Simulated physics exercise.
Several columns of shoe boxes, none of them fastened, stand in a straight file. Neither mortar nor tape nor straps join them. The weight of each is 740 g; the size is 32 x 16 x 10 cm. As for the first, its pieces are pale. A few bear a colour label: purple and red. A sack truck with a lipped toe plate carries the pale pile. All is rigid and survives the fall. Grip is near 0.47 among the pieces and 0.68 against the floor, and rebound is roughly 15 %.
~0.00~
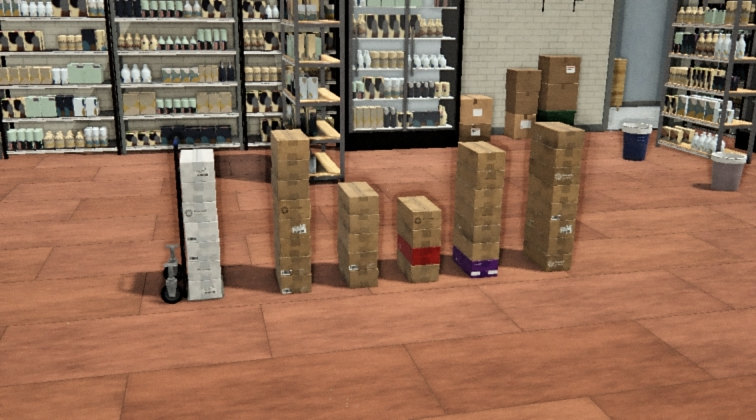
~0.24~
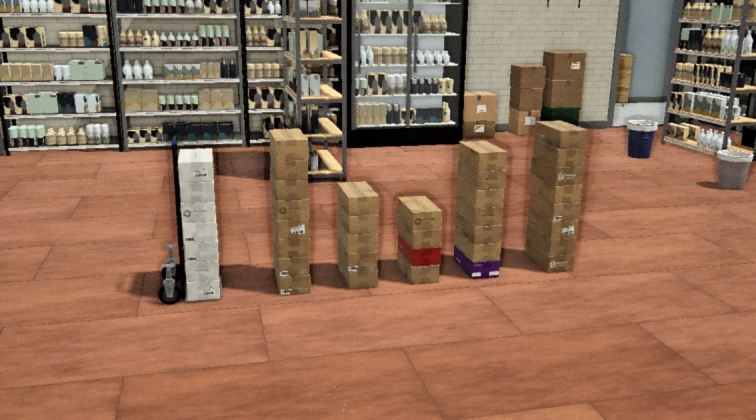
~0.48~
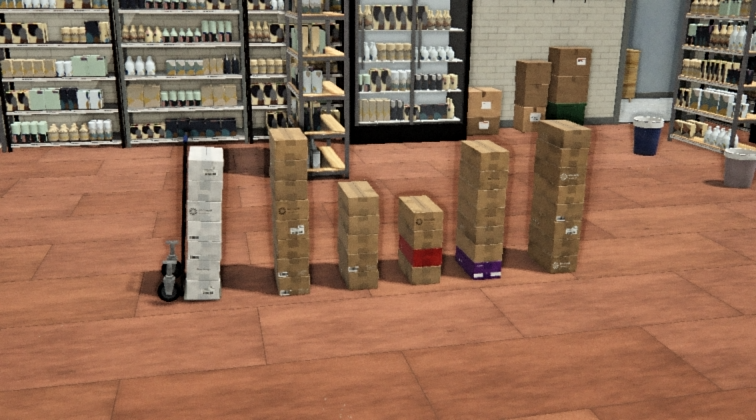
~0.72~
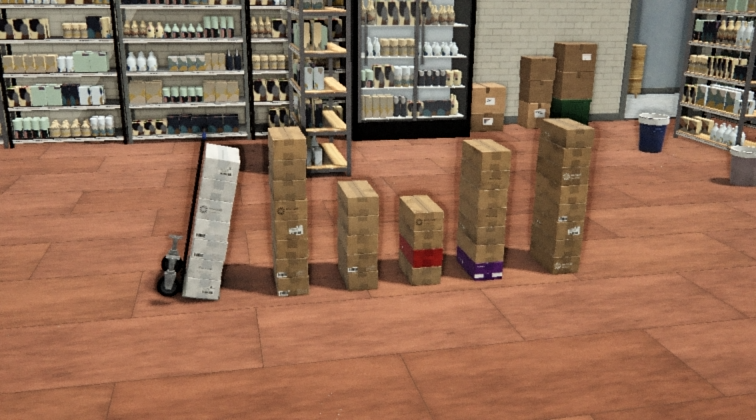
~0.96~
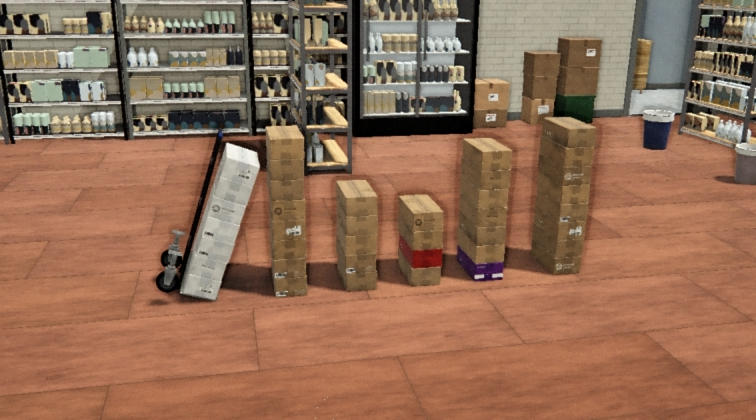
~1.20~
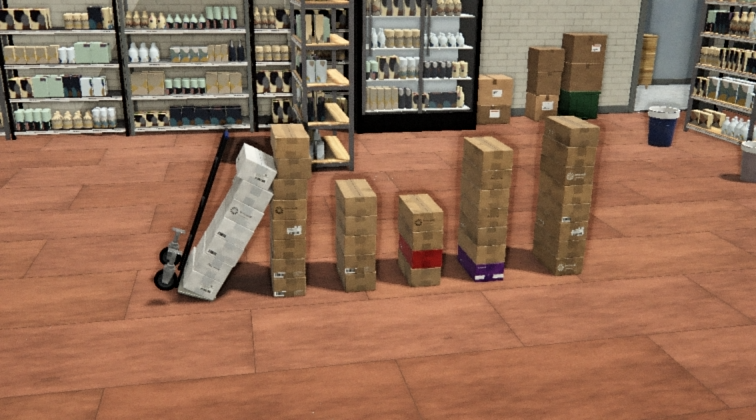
Sack truck tilting forward with a stack of white boxes, which leans right against the first of five brown box stacks.
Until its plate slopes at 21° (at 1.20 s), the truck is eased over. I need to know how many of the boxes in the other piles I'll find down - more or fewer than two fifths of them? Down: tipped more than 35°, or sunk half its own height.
You will find more than two fifths down.
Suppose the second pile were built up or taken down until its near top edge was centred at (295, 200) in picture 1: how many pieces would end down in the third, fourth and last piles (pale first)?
Down by pile: Third 5, fourth 0, last 0.
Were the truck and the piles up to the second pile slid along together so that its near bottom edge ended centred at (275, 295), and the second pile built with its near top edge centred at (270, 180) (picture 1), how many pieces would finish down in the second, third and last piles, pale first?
Pile by pile that makes second 6, third 4, last 0.
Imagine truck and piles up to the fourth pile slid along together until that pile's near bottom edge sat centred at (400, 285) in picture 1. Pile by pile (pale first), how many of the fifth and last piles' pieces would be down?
In that case fifth pile 0 and last pile 0.
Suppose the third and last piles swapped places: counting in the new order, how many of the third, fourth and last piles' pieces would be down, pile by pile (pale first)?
Third 8, fourth 4, last 5.
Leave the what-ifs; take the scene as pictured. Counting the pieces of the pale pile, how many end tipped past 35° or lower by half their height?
7.
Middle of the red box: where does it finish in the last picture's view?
It ends up centred close to (457, 257).
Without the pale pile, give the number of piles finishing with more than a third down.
5.
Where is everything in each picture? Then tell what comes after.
In the first picture (each place is the centre of the face we see best; the camera moves round a little), truck frame (177, 177) 0° forward; purple box (485, 269); red box (426, 256); the others all in place.
In the second picture, truck frame (175, 177) 0° forward; purple box (486, 270).
In the third picture, truck frame (184, 174) 5° forward, top of the pale pile leaning 5°; purple box (488, 271); the others all in place.
In the fourth picture, truck frame (199, 171) 12° forward, top of the pale pile leaning 12°; purple box (489, 271); the others all in place.
In the fifth picture, truck frame (212, 169) 18° forward, top of the pale pile leaning 20°; purple box (489, 272); the others all in place.
In the sixth picture, truck frame (216, 169) 21° forward, top of the pale pile leaning 29°; purple box (490, 273); red box (427, 259); 5 have shifted.
By 1.70 s, 7 of the pale pile down; none of the 32 other boxes down, 8 disturbed.
By 2.22 s, 7 of the pale pile down; 8 of the 32 other boxes down; red box tilted 6°.
By 3.04 s, 7 of the pale pile down; 23 of the 32 other boxes down; purple box tilted 35°; red box tilted 35°, 54 mm lower.
By 3.62 s, 7 of the pale pile down; 32 of the 32 other boxes down; red box tilted 37°, 56 mm lower; purple box tilted 36°.
When it is over (4.5 s), 7 of the pale pile down; 32 of the 32 other boxes down; red box tilted 39°, 6 cm lower; purple box tilted 36°. That is 100 per cent. In pixels of the last frame, middles, red box near (457, 257), purple box near (489, 255).
